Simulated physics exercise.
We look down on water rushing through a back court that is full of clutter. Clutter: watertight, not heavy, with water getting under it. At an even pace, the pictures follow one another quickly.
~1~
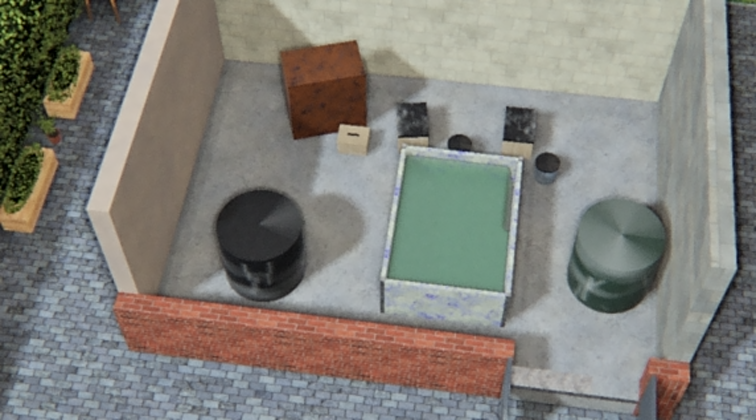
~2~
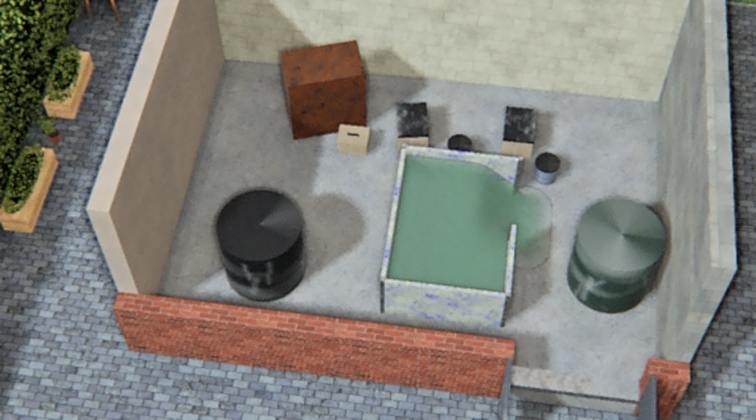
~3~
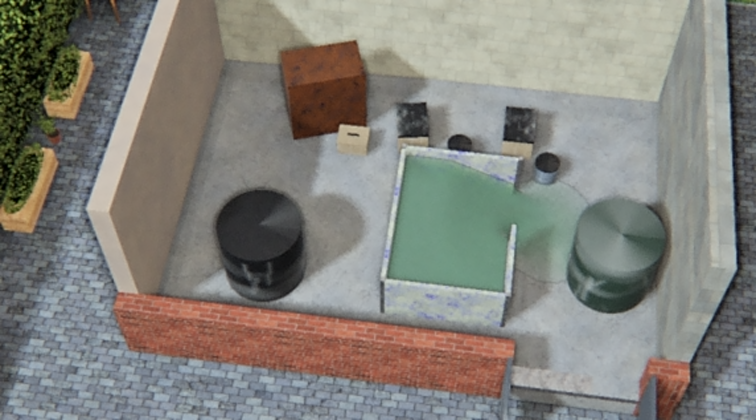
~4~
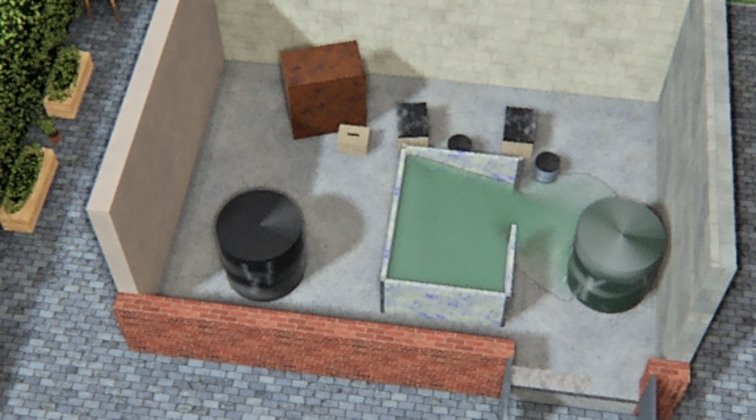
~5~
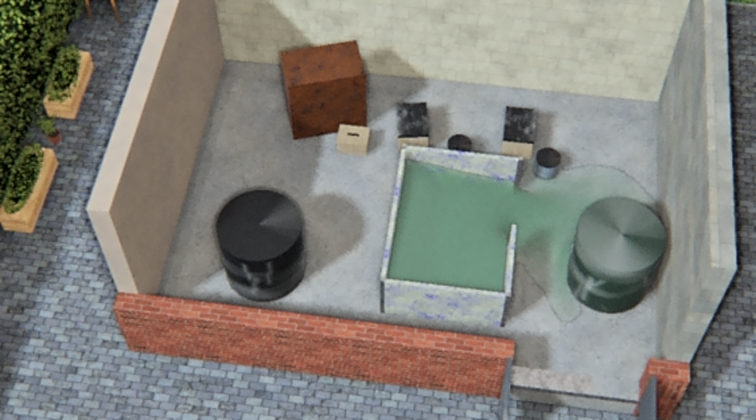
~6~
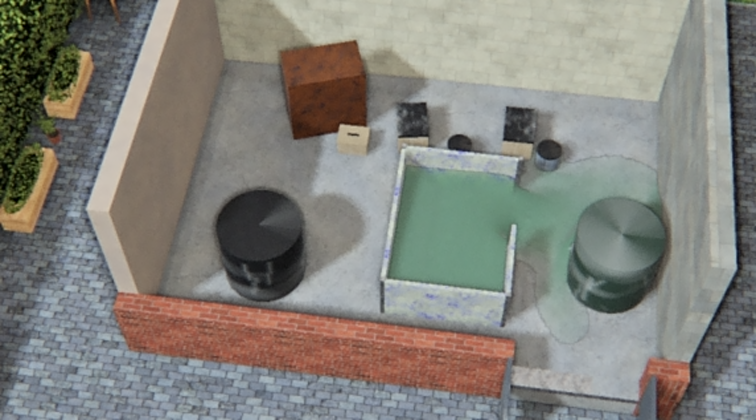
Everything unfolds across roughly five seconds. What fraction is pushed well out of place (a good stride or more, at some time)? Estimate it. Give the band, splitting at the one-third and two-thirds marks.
That share hits two thirds or goes past it.
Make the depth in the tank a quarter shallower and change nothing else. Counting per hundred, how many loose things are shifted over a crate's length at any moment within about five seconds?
Roughly 80 per cent of them.
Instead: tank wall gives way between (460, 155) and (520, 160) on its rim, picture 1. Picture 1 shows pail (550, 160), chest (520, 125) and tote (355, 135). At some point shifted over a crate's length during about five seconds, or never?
Well, in order they come out as beyond that mark, beyond that mark and under that mark.
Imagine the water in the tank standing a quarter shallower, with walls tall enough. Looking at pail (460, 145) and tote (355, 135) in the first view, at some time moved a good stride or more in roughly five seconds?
First: Travelled that far. Second: Stayed within that.
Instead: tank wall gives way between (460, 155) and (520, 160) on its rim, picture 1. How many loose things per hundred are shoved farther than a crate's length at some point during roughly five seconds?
Around 80 in a hundred.
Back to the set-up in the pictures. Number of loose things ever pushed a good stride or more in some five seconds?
I make it 5.
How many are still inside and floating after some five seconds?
Tally at that point: 3.
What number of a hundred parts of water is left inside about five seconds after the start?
Roughly 90 in a hundred.
A moment on, 1 of 5 are well off their spots; 0 afloat.
Next, 1 of 5 are well off their spots; 0 afloat.
Later, 2 of 5 are well off their spots; 1 afloat.
In the end, 5 of 5 are well off their spots, and 5 have been at some point; 3 afloat.
